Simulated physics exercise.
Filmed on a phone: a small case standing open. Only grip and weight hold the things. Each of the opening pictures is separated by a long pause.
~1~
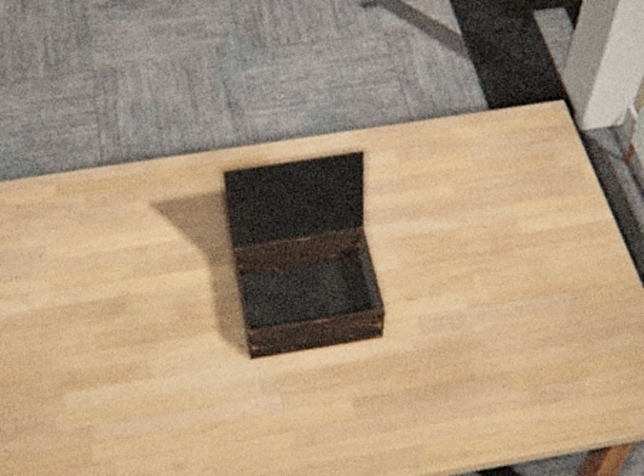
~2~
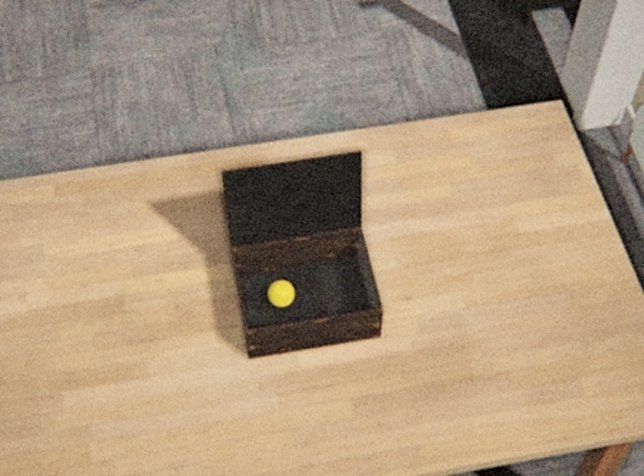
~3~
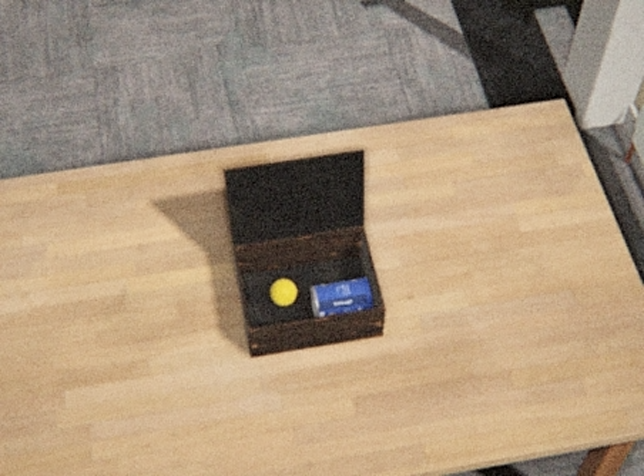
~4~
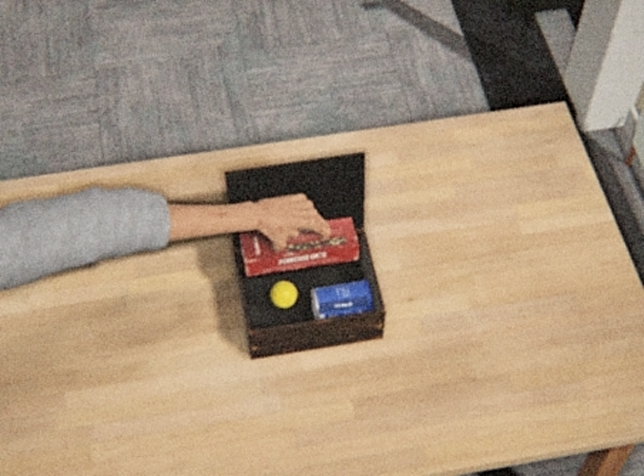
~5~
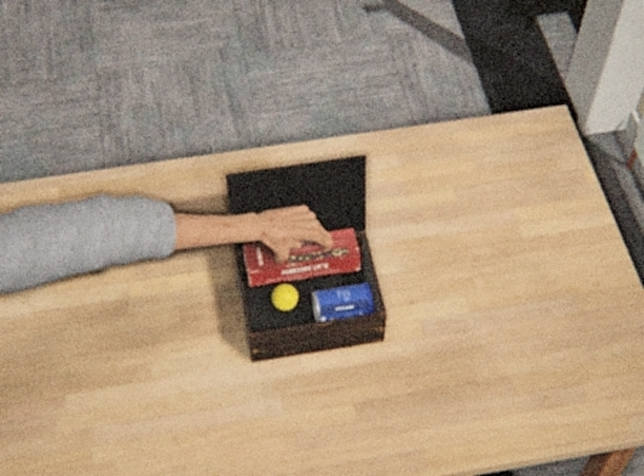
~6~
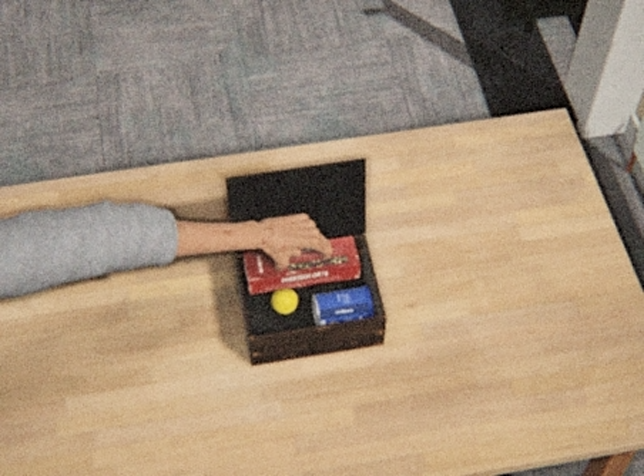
A yellow ball appears in an empty, open dark case on a wooden table, followed by a blue tin to its right. A hand then reaches in from the left holding a red carton over the back of the case and lowers it slightly behind them, still gripping it.
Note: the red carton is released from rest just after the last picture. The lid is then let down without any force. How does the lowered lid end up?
The lid seats properly.
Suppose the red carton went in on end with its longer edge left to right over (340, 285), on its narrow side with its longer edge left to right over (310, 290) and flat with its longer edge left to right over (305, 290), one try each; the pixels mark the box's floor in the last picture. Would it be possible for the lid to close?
Try one: Not closed. Try two: Closed. Try three: Closed.
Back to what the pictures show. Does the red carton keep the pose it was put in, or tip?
Simply put, the red carton gets tilted.
Then, 1.00 s past the last view, lid starting down; red carton on its side near (300, 280); yellow lemon displaced about its own width; blue tin displaced a little.
Then, 1.80 s past the last view, lid 42° above the rim; red carton on its side near (300, 280); yellow lemon displaced about its own width; blue tin displaced a little.
Finally, lid shut; down or leaning hard in the box, red carton; moved from the start, yellow lemon; blue tin still in place. Final places as the last picture's camera would see them, red carton near (300, 280).
